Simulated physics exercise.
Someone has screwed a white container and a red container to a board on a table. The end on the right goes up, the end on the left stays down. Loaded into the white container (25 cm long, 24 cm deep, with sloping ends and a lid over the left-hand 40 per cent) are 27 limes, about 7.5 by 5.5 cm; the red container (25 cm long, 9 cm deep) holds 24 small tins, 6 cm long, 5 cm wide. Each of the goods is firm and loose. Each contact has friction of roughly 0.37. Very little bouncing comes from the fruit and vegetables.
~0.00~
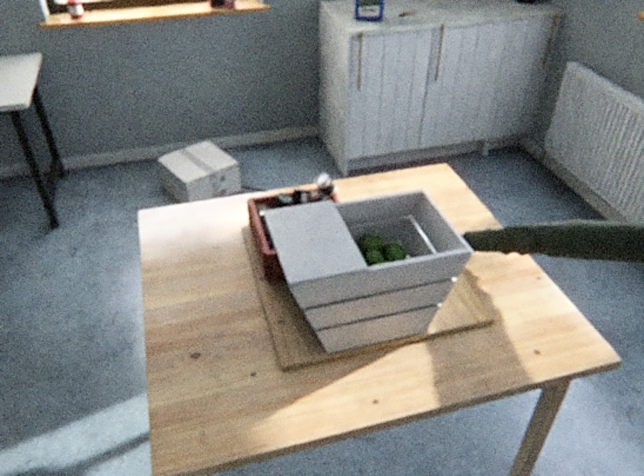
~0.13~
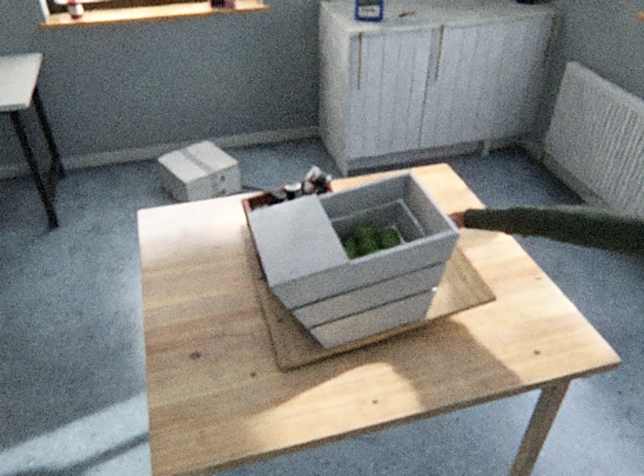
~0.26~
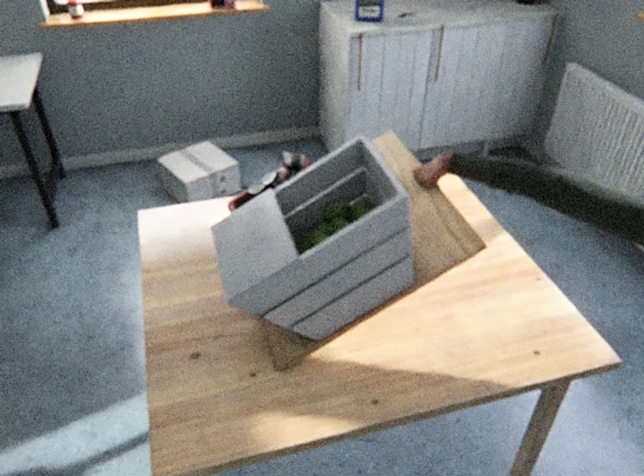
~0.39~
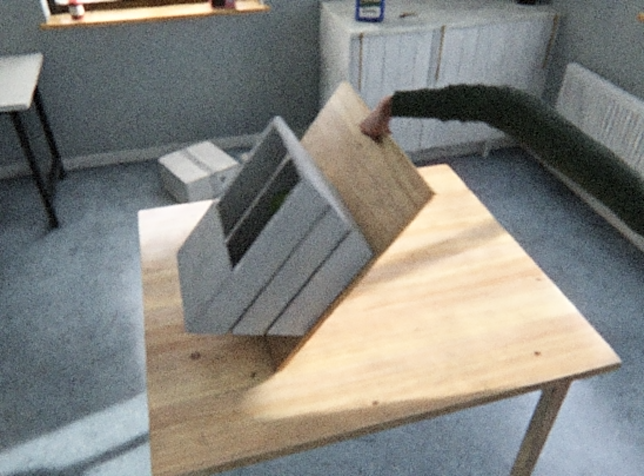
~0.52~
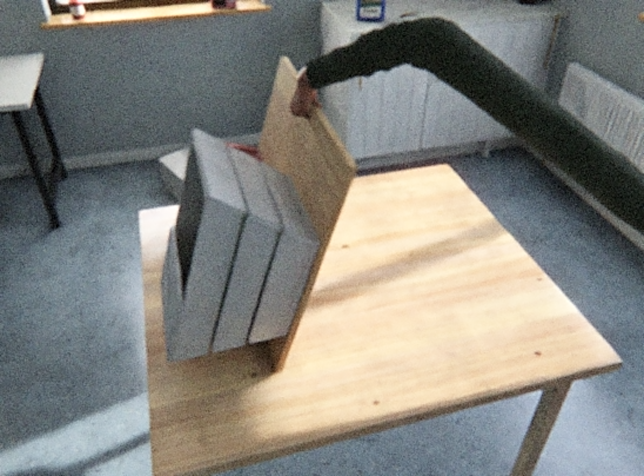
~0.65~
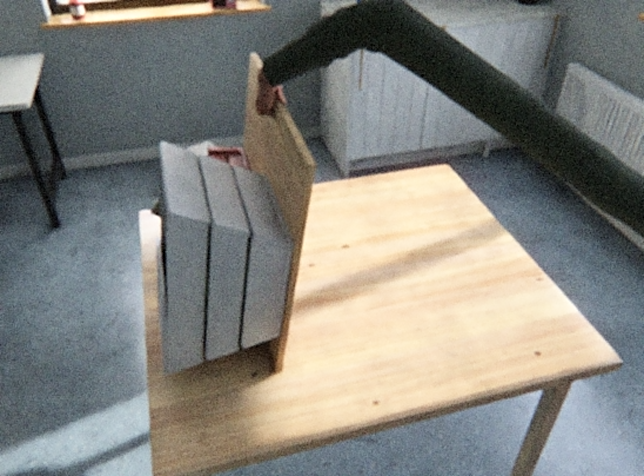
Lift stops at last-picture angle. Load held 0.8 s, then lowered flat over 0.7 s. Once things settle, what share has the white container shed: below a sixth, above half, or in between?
Over five sixths remain.
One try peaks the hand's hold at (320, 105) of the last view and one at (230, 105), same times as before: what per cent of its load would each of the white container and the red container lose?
Loss per try - white container 0 / 10 percent, red container 50 / 90 percent.
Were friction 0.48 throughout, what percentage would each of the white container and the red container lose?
White container 0, red container 70 per cent.
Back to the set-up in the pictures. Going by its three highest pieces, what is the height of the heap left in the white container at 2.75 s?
Roughly 21 cm.
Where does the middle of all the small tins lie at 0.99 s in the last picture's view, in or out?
Around (189, 254) in pixels.
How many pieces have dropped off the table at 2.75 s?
I'd put the number around 8.
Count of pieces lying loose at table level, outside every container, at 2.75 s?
Piece count: Roughly 8.
After 0.99 s, tilt 81°; white container 27 in, 0 out and red container 8 in, 16 out.
After 1.41 s, tilt 81°; white container 27 in, 0 out and red container 8 in, 16 out.
After 2.00 s, tilt 10°; white container 27 in, 0 out and red container 8 in, 16 out.
Outcome (at 2.75 s), white container 27 in, 0 out and red container 8 in, 16 out. Asked share, 0 of 27, 0 per cent.
